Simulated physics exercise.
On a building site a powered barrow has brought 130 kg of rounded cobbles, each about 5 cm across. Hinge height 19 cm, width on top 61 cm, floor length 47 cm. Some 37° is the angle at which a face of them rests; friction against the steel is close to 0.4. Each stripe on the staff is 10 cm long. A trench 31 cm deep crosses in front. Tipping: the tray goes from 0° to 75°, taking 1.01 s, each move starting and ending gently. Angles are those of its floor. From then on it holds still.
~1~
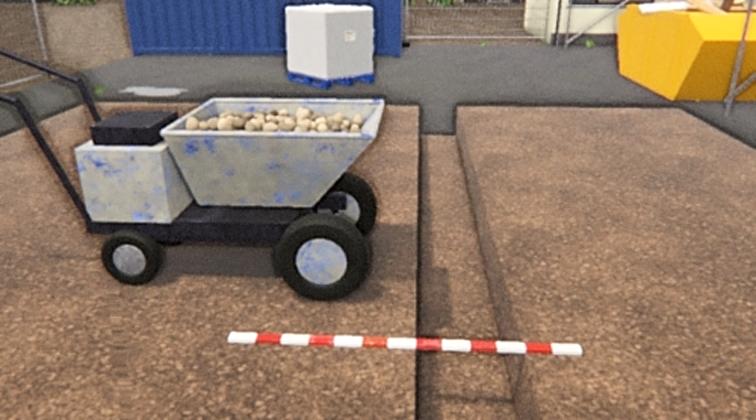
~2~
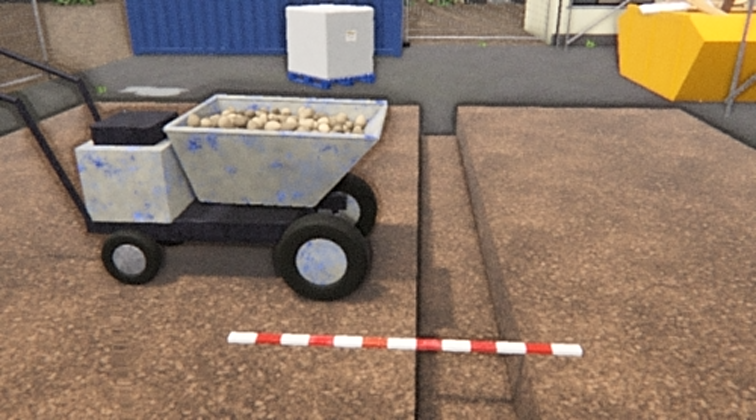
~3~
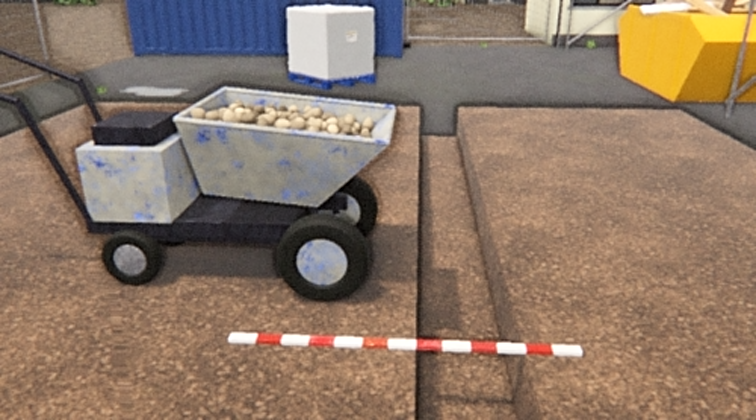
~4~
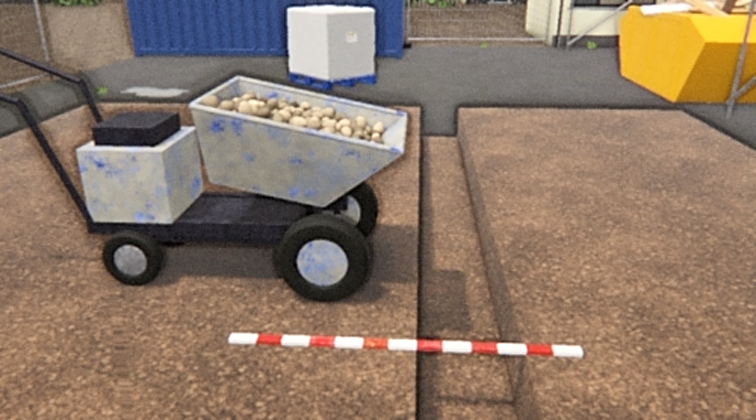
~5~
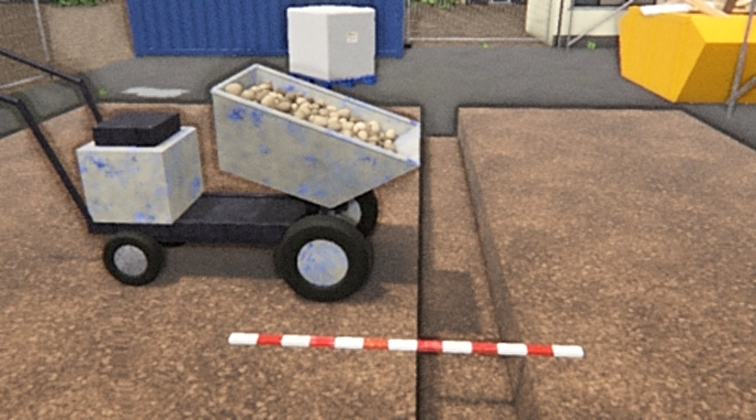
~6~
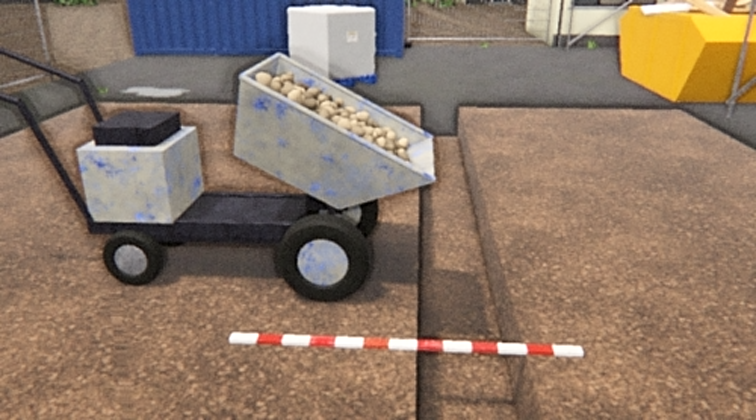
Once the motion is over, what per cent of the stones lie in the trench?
67 %.
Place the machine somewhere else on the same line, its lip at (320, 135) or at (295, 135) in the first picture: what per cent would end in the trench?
I'd expect some 100 per cent, then some 95.
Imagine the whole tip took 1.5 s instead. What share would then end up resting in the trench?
I'd put it at some 70 in a hundred.
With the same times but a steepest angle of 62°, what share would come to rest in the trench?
About 60%.
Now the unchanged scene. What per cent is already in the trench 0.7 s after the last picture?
30 per cent, give or take.
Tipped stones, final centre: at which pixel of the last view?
About (486, 313).
Then, 0.3 s after the last picture the floor is at 64°, 100 % in the tray; the foremost stones are at (465, 222).
Then, 0.7 s after the last picture the floor is at 75°, 51 % in the tray, 30 % in the trench, 19 % past the trench; the foremost stones are at (571, 269).
Then, 1.0 s after the last picture the floor is at 75°, 14 % in the tray, 53 % in the trench, 33 % past the trench; the foremost stones are at (676, 265).
Then, 3.0 s after the last picture the floor is at 75°, 0 % in the tray, 67 % in the trench, 33 % past the trench; the foremost stones are at (744, 256).
